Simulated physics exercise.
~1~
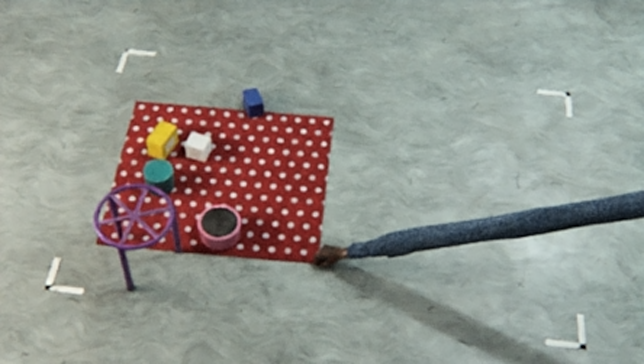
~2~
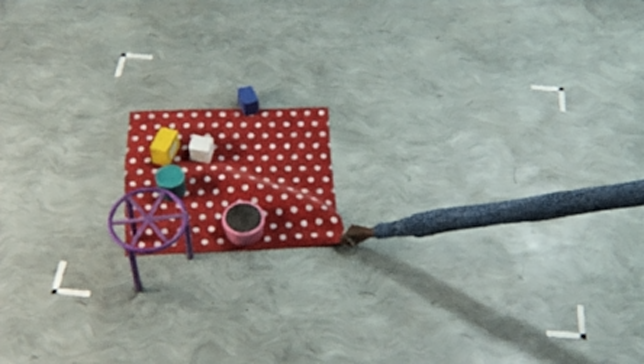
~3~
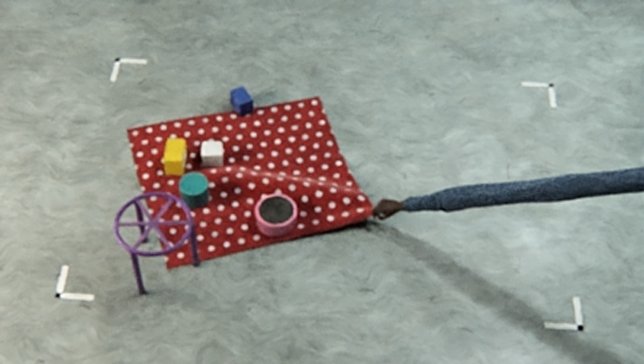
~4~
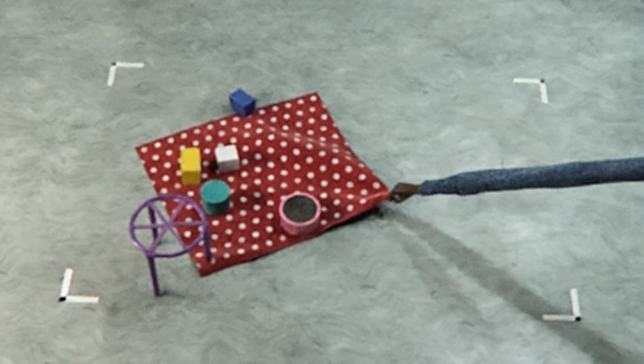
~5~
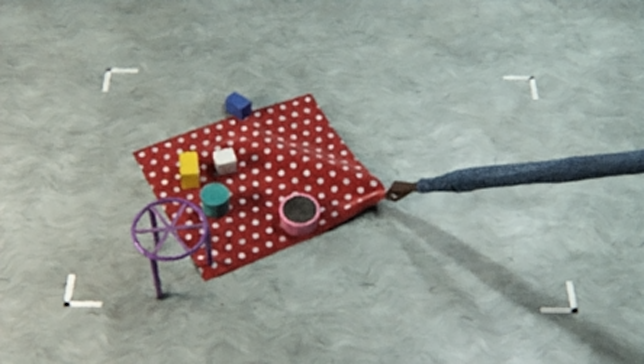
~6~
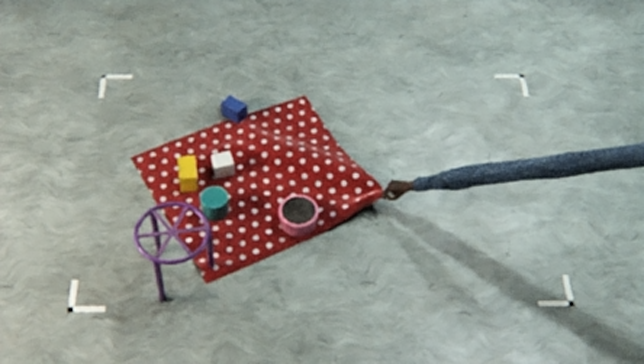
A red polka-dot sheet was pulled by one corner to the right by a long blue-sleeved arm, carrying the pink pot, teal bucket, yellow carton and white box along as it twisted, then it lay still and skewed beside the purple stool.
